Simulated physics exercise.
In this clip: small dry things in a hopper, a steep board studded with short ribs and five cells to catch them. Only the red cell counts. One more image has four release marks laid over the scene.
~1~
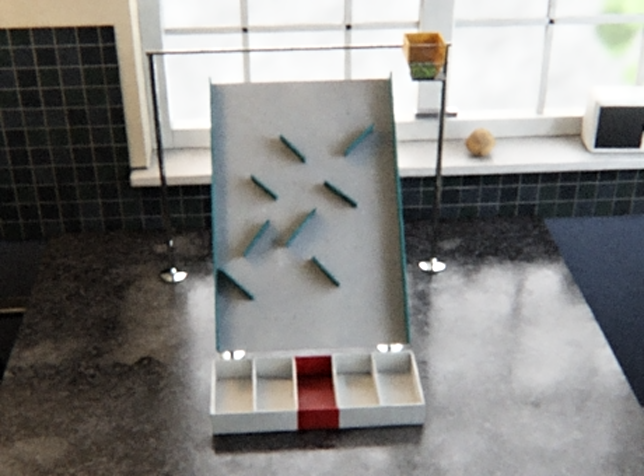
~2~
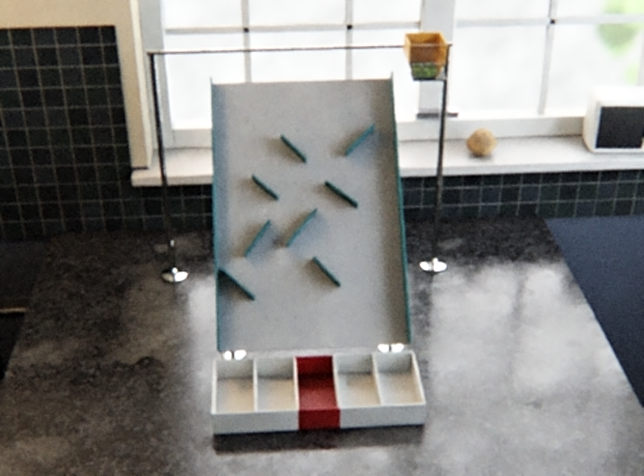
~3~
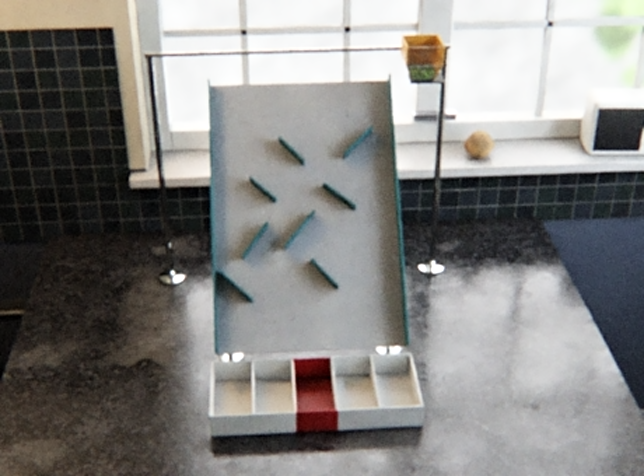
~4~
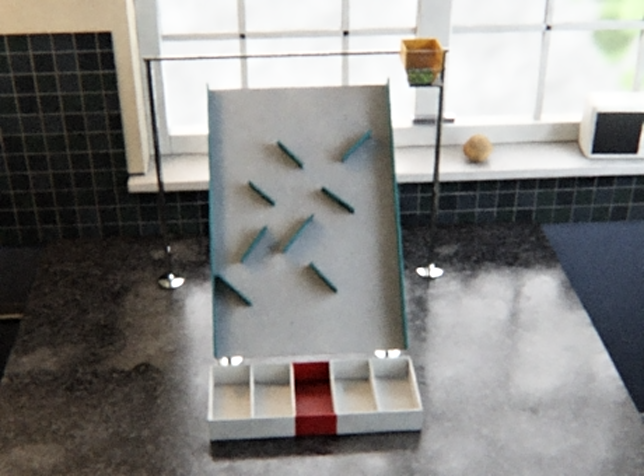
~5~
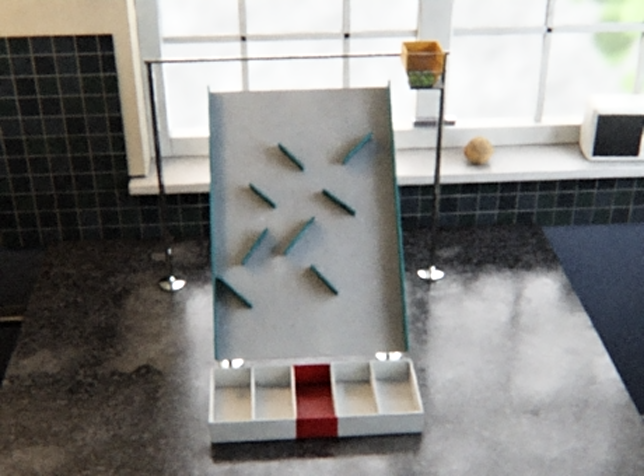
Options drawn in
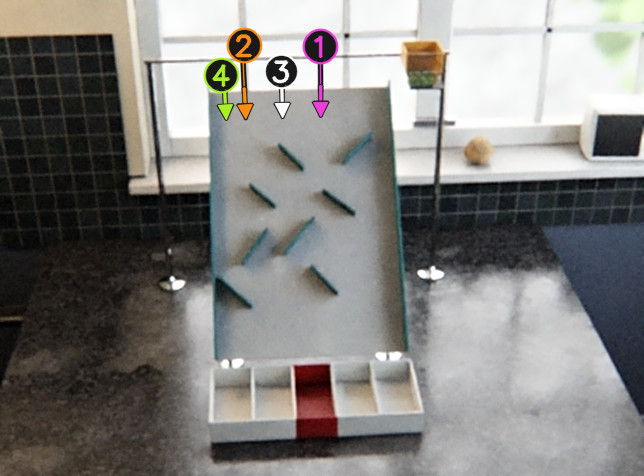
Nothing moving but a slight shake of the view, a small hopper staying above a steep ribbed board with five cells.
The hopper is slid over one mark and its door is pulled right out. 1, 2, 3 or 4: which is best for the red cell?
Choose 4.
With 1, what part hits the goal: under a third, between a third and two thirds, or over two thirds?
Under a third.
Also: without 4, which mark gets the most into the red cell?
The answer is 2.
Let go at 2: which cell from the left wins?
The second from the left.
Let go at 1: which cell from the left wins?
The fifth from the left.
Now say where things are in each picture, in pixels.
The first frame shows hopper at (422, 71), dried peas, door shut.
The second frame shows ribs (282, 134) to (306, 158), (347, 152) to (375, 124), (252, 175) to (278, 197).
The third frame shows ribs (324, 183) to (356, 206), (243, 257) to (268, 222), (285, 246) to (314, 210).
The fourth frame shows ribs (217, 273) to (251, 303), (310, 263) to (337, 291).
The fifth frame shows red cell at (317, 426), number 3 of 5 from the left.
On the marked copy, mark 1 meets the board at (320, 111); mark 2 meets the board at (245, 113); mark 3 meets the board at (282, 112); mark 4 meets the board at (226, 114).
With 1, a small part in the red cell, about two thirds in other cells, about a quarter outside the box.
With 2, about a quarter in the red cell, about two thirds in other cells, a stray few outside the box.
With 3, a small part in the red cell, about two thirds in other cells, about a quarter outside the box.
With 4, about half in the red cell, about half in other cells, a stray few held on the board.
